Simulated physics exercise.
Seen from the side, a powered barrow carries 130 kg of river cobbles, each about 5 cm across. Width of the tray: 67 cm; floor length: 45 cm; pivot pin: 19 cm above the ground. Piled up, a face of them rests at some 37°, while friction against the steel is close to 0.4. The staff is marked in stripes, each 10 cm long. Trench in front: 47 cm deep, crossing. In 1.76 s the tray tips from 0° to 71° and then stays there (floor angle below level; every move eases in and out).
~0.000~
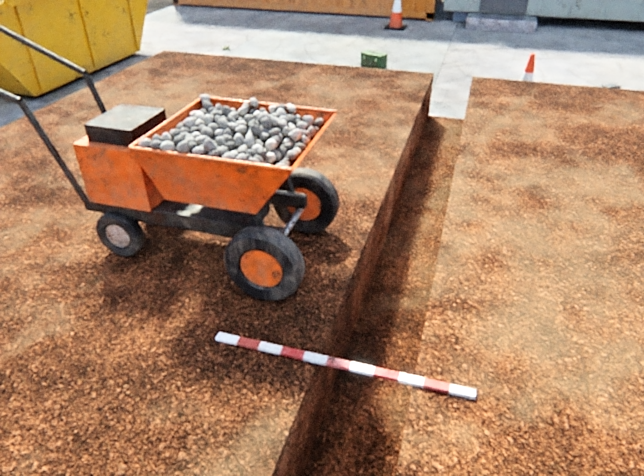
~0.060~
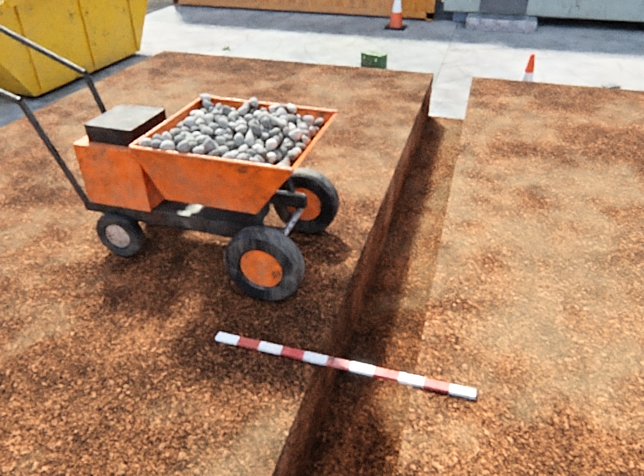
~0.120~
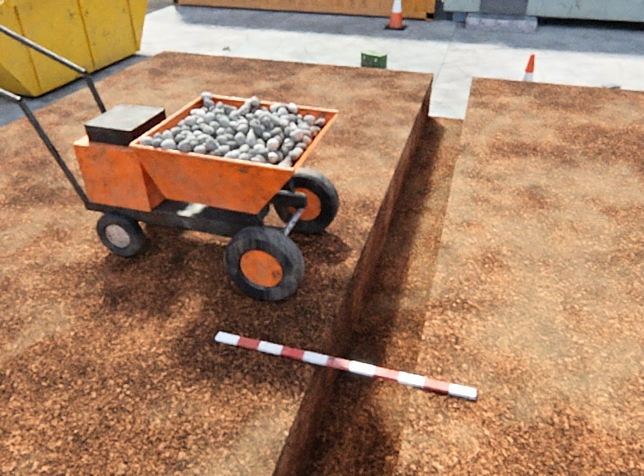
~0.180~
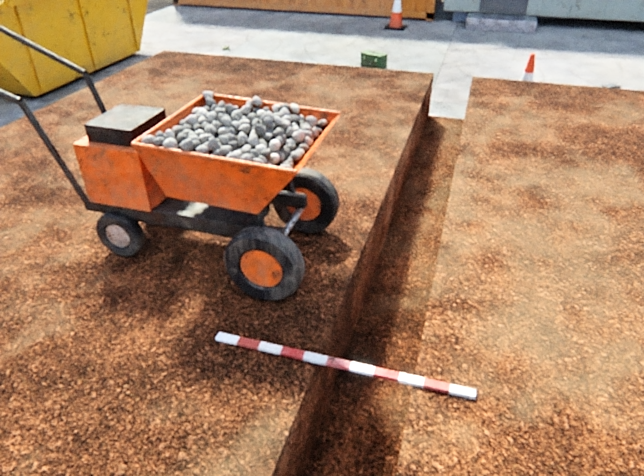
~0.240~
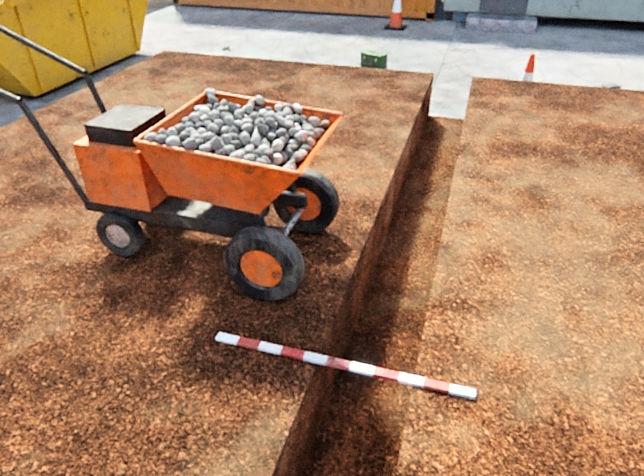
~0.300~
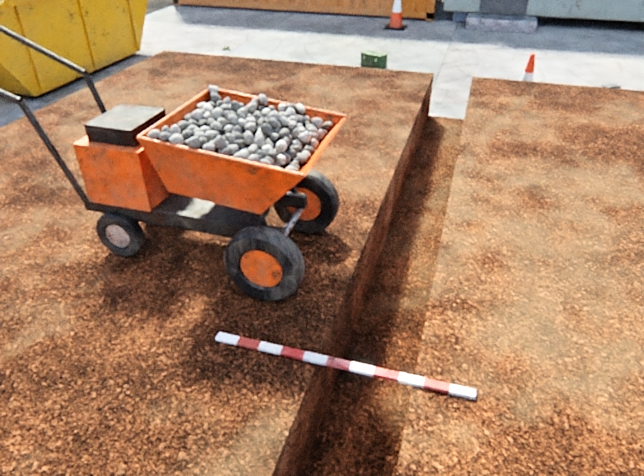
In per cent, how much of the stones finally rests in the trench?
Roughly 71 per cent of them.
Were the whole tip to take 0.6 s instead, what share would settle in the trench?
Expected share: Around 45%.
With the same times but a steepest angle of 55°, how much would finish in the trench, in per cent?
It comes out at about 40 percent.
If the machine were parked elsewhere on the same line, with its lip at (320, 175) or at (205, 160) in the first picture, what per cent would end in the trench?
I'd expect some 45 per cent, then some 80.
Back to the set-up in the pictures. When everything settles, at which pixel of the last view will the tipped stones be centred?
About (408, 336).
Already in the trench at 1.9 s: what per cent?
Around 35 per cent of it, at that instant.
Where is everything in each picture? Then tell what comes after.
Lip at (292, 170), floor tilted 0°, highest stones at (243, 115), in the first picture.
The tray is at 0°, its lip at (292, 171); the top of the load is at (243, 115); the stones move at 0.1 m/s on average, in the second picture.
The tray is at 1°, its lip at (294, 171); the top of the load is at (234, 113); the stones move at 0.1 m/s on average, in the third picture.
Lip at (296, 173), floor tilted 2°, highest stones at (236, 112); the stones move at 0.2 m/s on average, in the fourth picture.
The tray is at 4°, its lip at (300, 174); the top of the load is at (238, 111); the stones move at 0.2 m/s on average, in the fifth picture.
Lip at (304, 176), floor tilted 5°, highest stones at (225, 106); the stones move at 0.3 m/s on average, in the sixth picture.
After 1.3 s the floor is at 60°; 98 % in the tray, 2 % in the trench; the foremost stones are at (404, 228).
After 1.9 s the floor is at 71°; 46 % in the tray, 33 % in the trench, 21 % past the trench; the foremost stones are at (517, 309).
After 2.2 s the floor is at 71°; 20 % in the tray, 50 % in the trench, 30 % past the trench; the foremost stones are at (587, 334).
After 4.2 s the floor is at 71°; 0 % in the tray, 71 % in the trench, 29 % past the trench; the foremost stones are at (616, 331).
